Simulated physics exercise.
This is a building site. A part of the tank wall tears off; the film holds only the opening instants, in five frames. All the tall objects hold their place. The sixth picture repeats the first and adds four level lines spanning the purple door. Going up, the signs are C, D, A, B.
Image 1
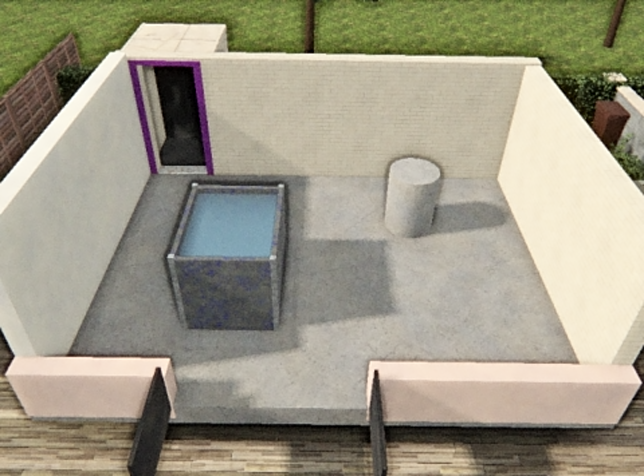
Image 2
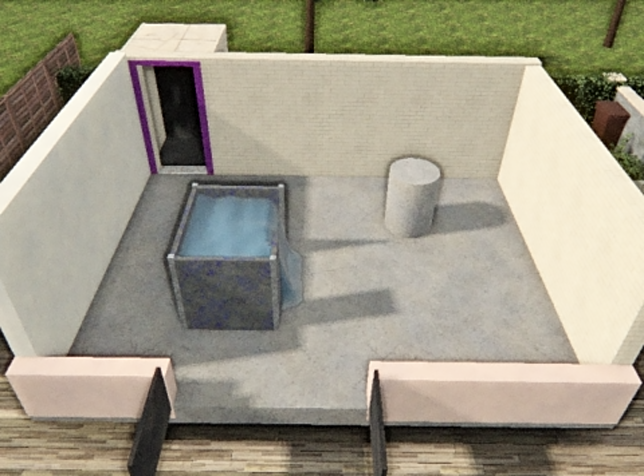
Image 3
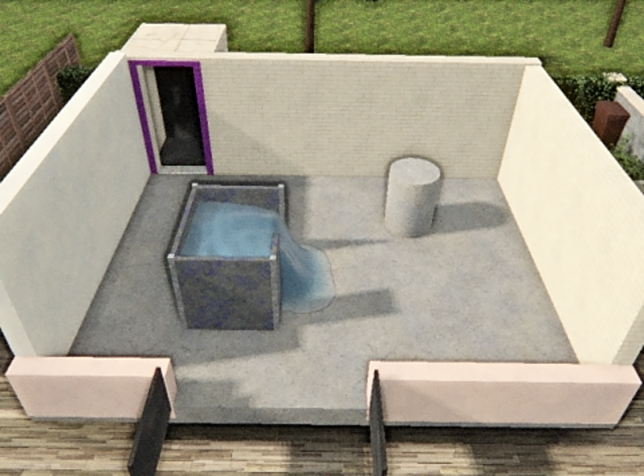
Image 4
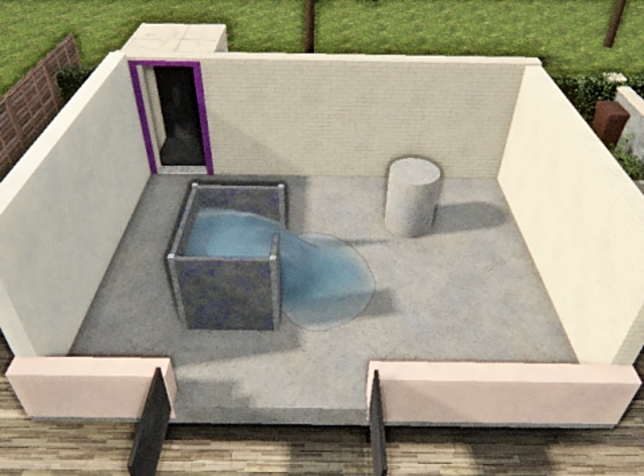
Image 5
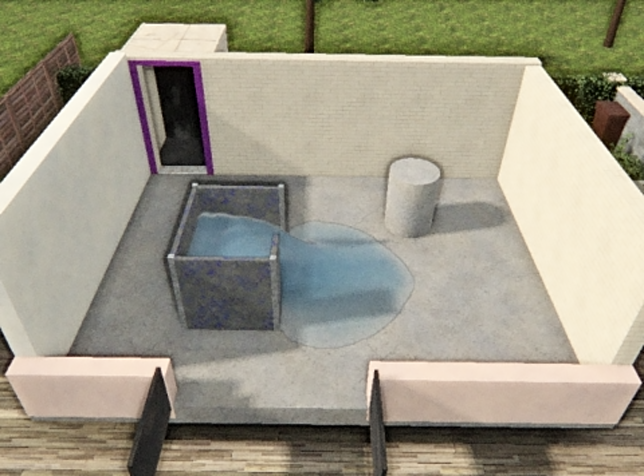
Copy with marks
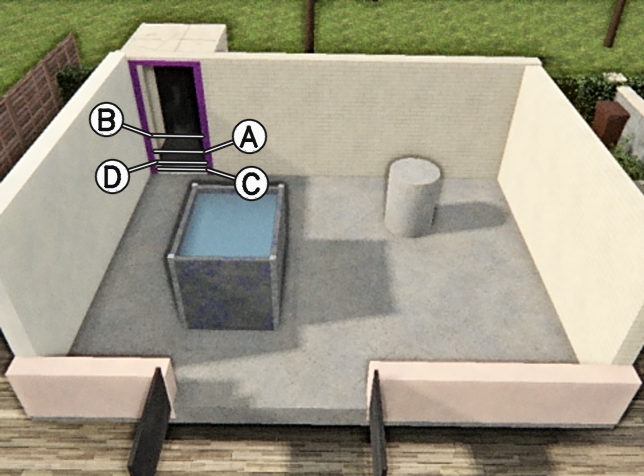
At first, water sits still in a dark square tank on a grey walled floor, near a purple-framed doorway and a pale cylinder. Then water pours out through the tank's right side, and a small puddle forms beside it. The level inside drops as the rounded pool spreads rightward across the floor.
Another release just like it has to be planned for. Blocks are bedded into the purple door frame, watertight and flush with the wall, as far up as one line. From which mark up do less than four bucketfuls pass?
I would pick line C.
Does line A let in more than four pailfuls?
No.
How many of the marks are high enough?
All of them.
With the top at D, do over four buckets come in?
No, that is safe.
In white, A at (179, 151); B at (177, 136); C at (182, 169); D at (181, 162); from the bottom up C, D, A, B.
Choosing A, nothing gets over.
Choosing B, nothing gets over.
Choosing C, a splash gets over, under a bucket.
Choosing D, nothing gets over.
